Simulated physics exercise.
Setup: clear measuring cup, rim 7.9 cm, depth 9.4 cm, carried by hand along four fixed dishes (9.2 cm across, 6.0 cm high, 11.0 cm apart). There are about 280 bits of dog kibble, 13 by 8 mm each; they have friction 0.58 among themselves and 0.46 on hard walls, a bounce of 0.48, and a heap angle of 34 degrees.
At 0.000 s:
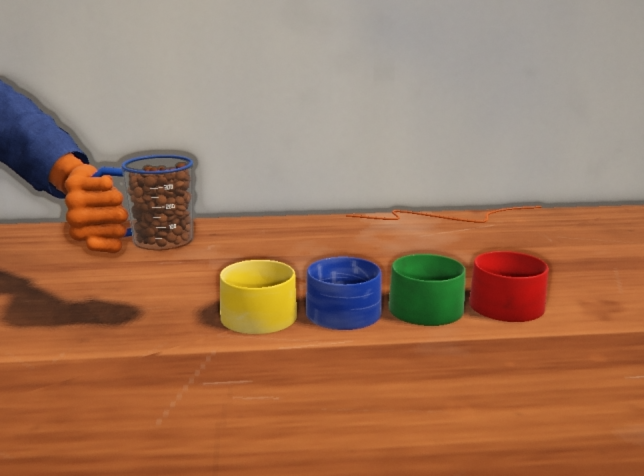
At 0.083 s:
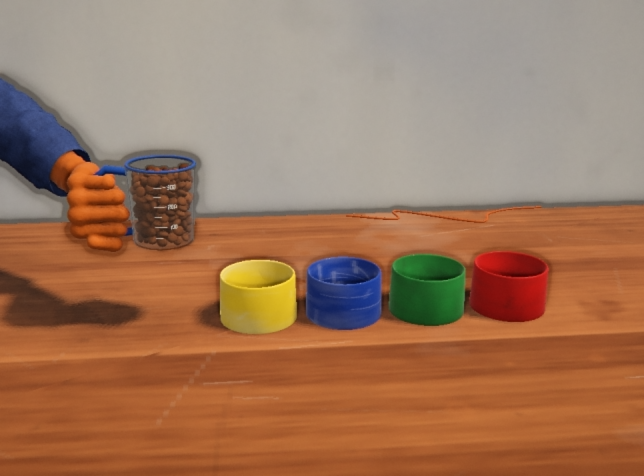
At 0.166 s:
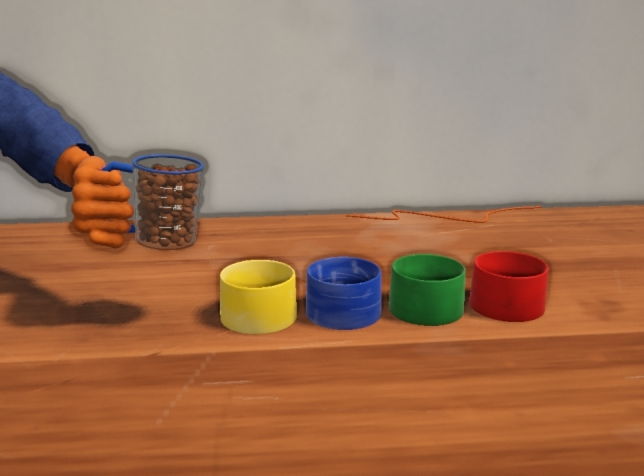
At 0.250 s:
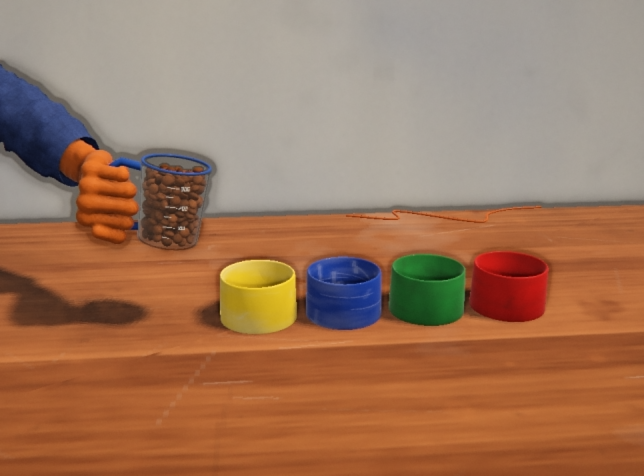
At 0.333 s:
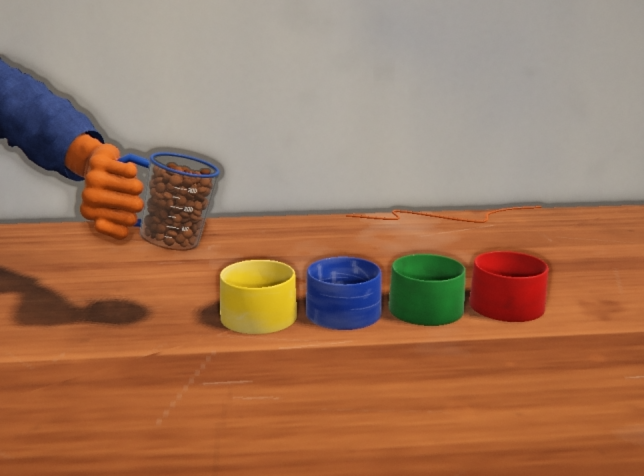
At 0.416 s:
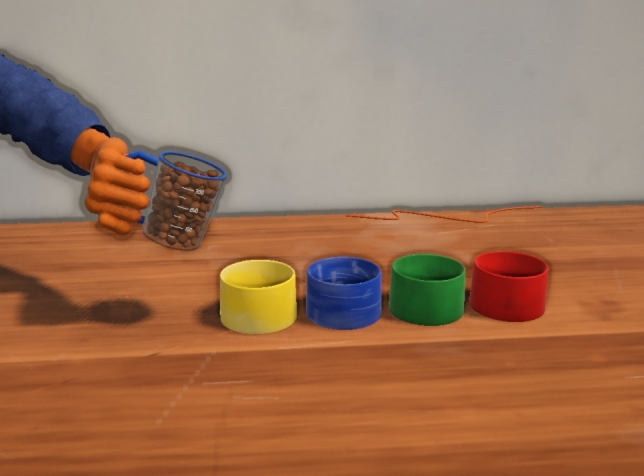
On a wooden tabletop, an orange hand in a blue sleeve moves slightly right, tilting a clear cup of brown pieces rightward.
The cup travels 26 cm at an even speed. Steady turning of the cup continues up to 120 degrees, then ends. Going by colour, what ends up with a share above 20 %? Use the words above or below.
Red - below; blue - above; green - below; yellow - below; counter - below.
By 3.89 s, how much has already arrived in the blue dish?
Close to 95 percent of the load.
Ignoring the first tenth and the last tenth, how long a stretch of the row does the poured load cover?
6 cm.
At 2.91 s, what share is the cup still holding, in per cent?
My estimate is about 0 per cent.
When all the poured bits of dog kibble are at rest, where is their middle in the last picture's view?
Close to pixel (347, 290).
Then, at 1.91 s, tilt 102 degrees; cup holds 80 %, blue 15 %.
Then, at 2.91 s, tilt 120 degrees; cup holds 0 %, blue 95 %.
Then, at 3.89 s, tilt 120 degrees; cup holds 0 %, blue 95 %.
At rest (4.2 s), red 0 %, blue 95 %, green 0 %, yellow 0 %, counter 5 %.
